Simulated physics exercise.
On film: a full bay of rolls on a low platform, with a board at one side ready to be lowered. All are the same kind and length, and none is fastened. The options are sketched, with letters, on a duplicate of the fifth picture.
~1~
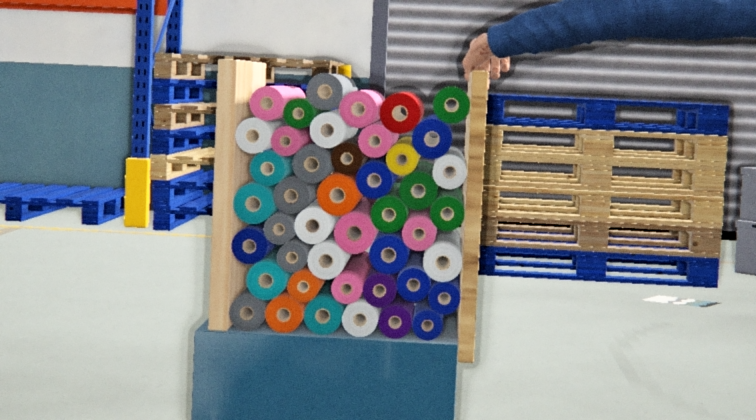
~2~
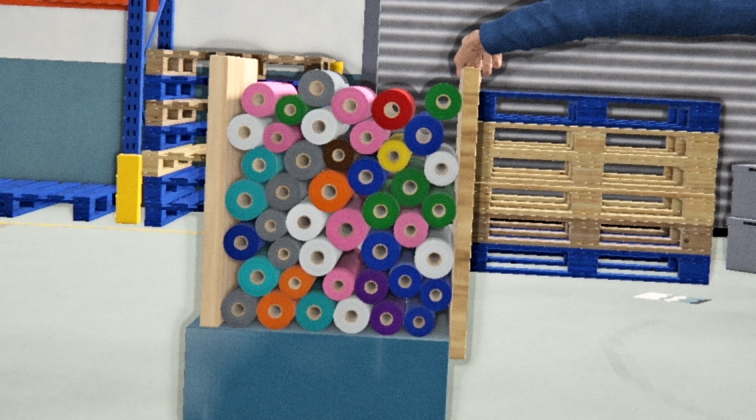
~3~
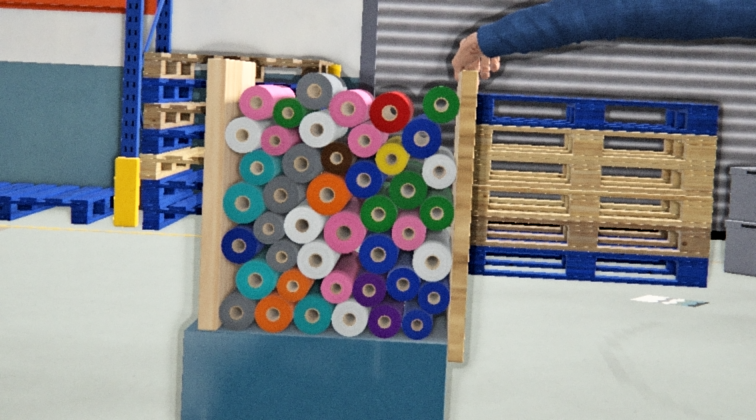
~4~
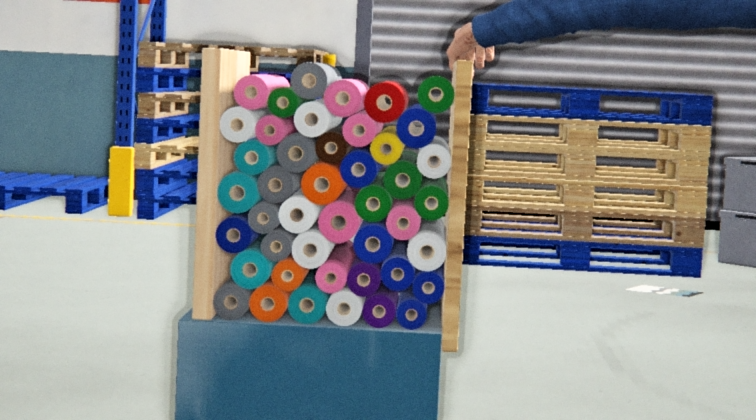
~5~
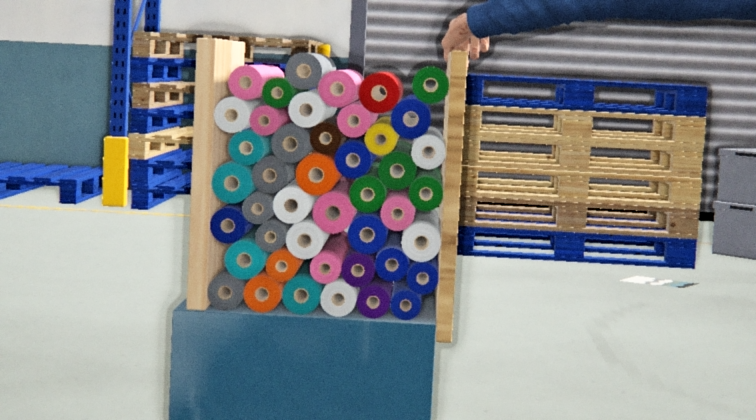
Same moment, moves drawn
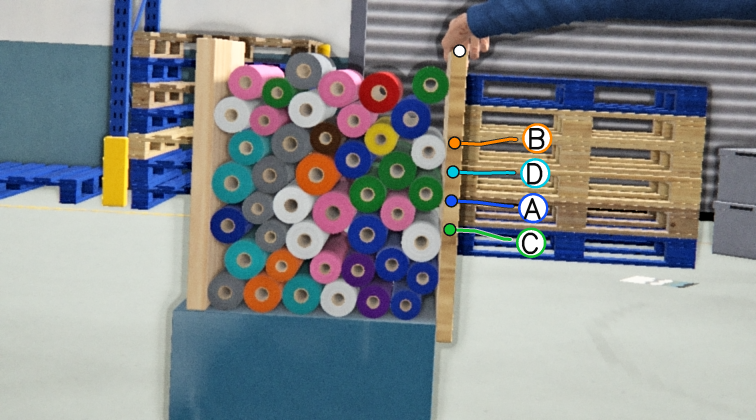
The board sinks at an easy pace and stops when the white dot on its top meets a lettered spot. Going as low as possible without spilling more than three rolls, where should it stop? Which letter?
The lowest mark that will do is D.
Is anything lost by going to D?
Yes, at D.
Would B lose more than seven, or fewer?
Fewer than seven.
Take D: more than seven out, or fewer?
It loses fewer than seven.
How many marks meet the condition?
The number is two.
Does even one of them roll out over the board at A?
Yes, at A.
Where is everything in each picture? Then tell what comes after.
An orange roll (303, 286); a grey roll (292, 257); a white roll (313, 226), in the first picture.
A white roll (305, 222); a turquoise roll (245, 200), in the second picture.
A grey roll (301, 164); a pink roll (276, 141), in the third picture.
A pink roll (342, 98); side board (455, 195), in the fourth picture.
A grey roll (225, 292); a blue roll (406, 305); an orange roll (282, 266), in the fifth picture.
On the marked copy, A at (451, 201); B at (454, 143); C at (450, 230); D at (453, 172); the white dot at (460, 51).
With D. Early on, top of the board (449, 106).
Further on, top of the board (445, 169).
At the end, top of the board (445, 171), one out over the board.
As for the rest, A four out over the board; B one out over the board; C more than three out over the board.
